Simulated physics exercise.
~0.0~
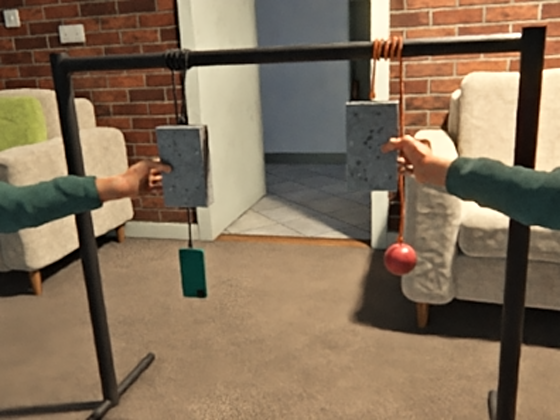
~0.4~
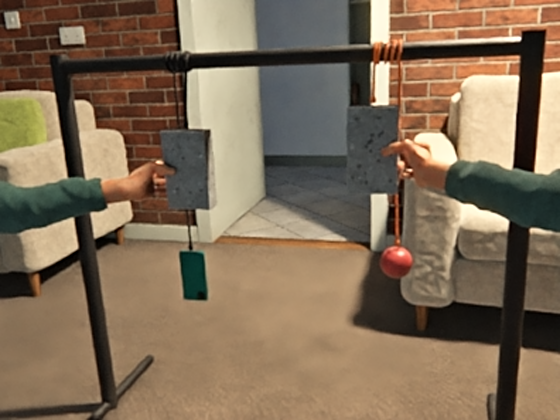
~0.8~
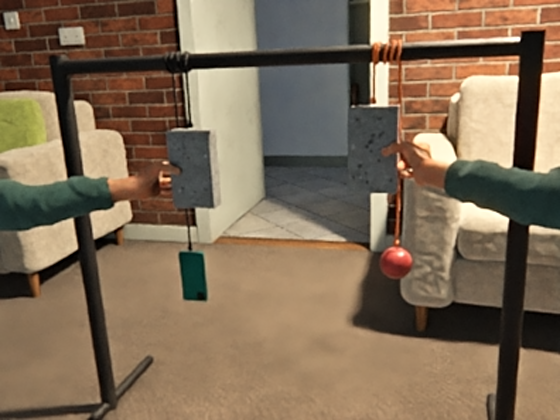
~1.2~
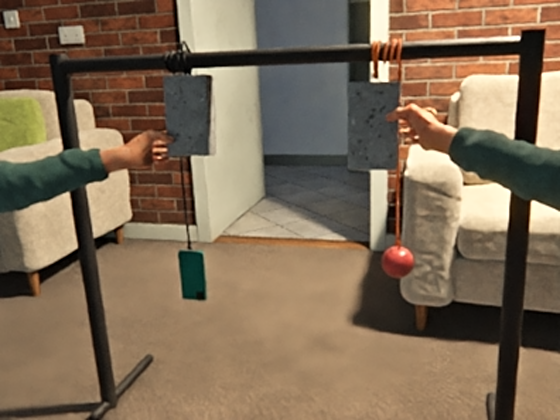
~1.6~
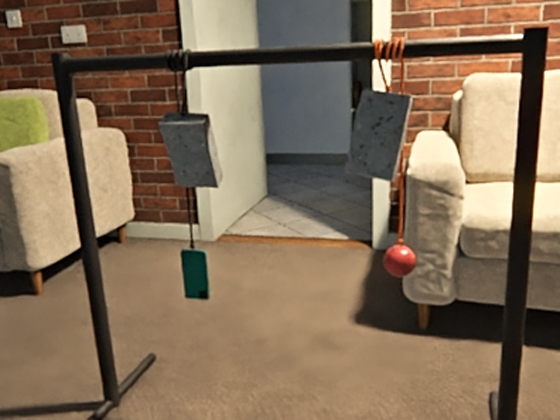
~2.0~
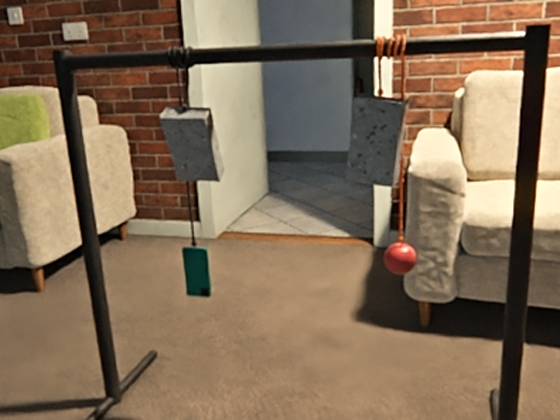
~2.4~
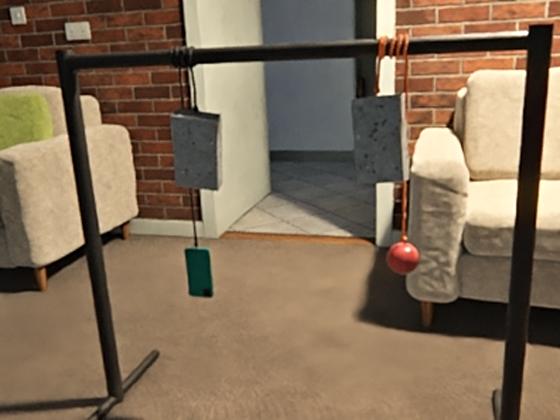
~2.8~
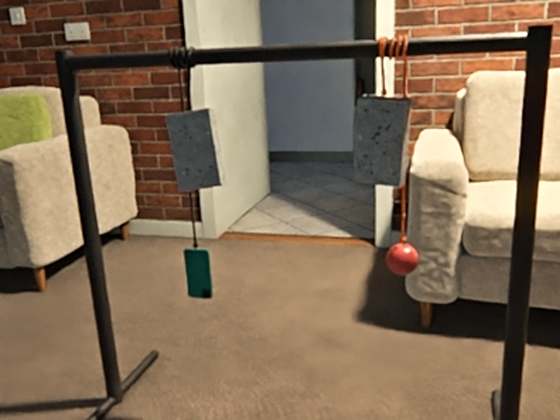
Two hands release a pair of grey blocks, which tilt and stay hanging from the bar.
